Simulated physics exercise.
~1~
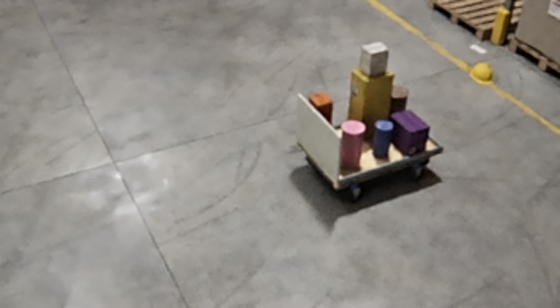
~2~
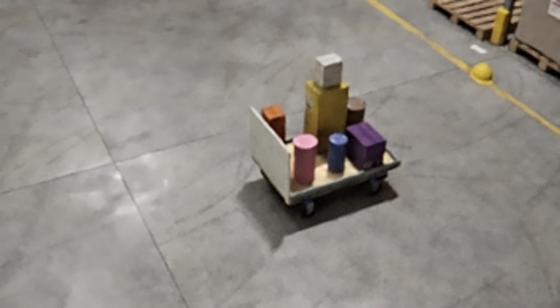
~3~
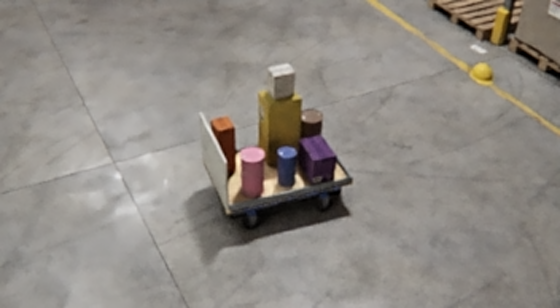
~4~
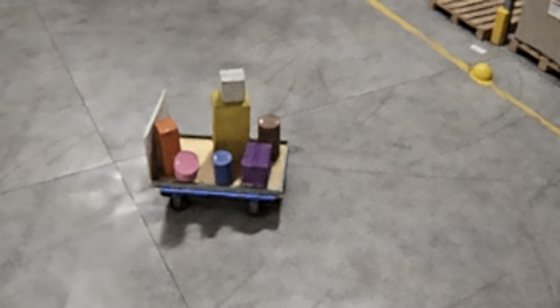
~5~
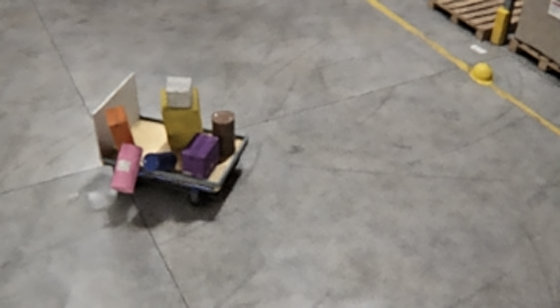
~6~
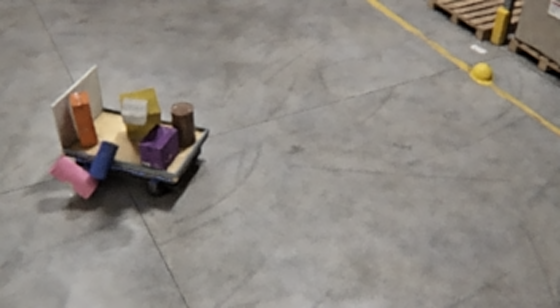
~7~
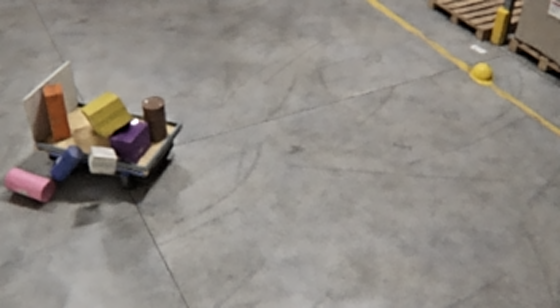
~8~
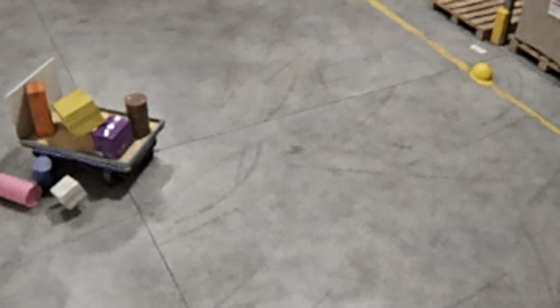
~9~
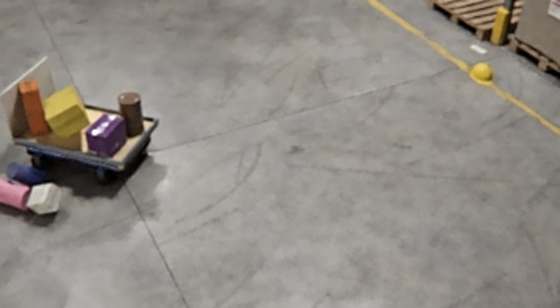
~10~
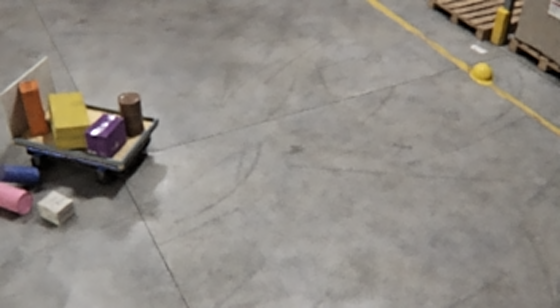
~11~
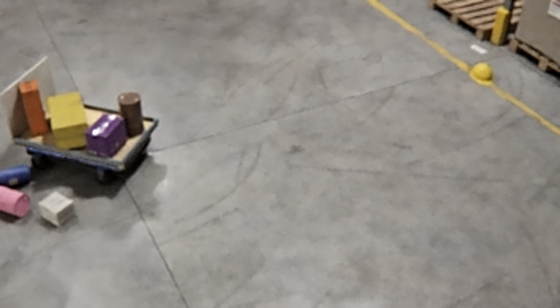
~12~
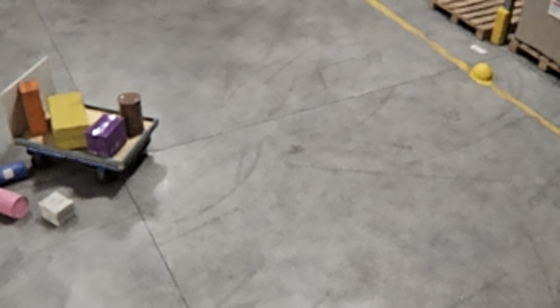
On a scuffed concrete warehouse floor, a flat cart with a tall board at one end rolls left, carrying boxes and canisters. As it swings around in a turn, the pink and blue canisters and the stacked yellow and white boxes start to lean. The pink canister tumbles over the near edge, then the blue one follows while the yellow box topples, sending the white box down to the floor. The cart comes to a stop at the left. The yellow box lies on the deck beside the standing orange box, purple box and brown canister, with the three fallen items on the concrete.
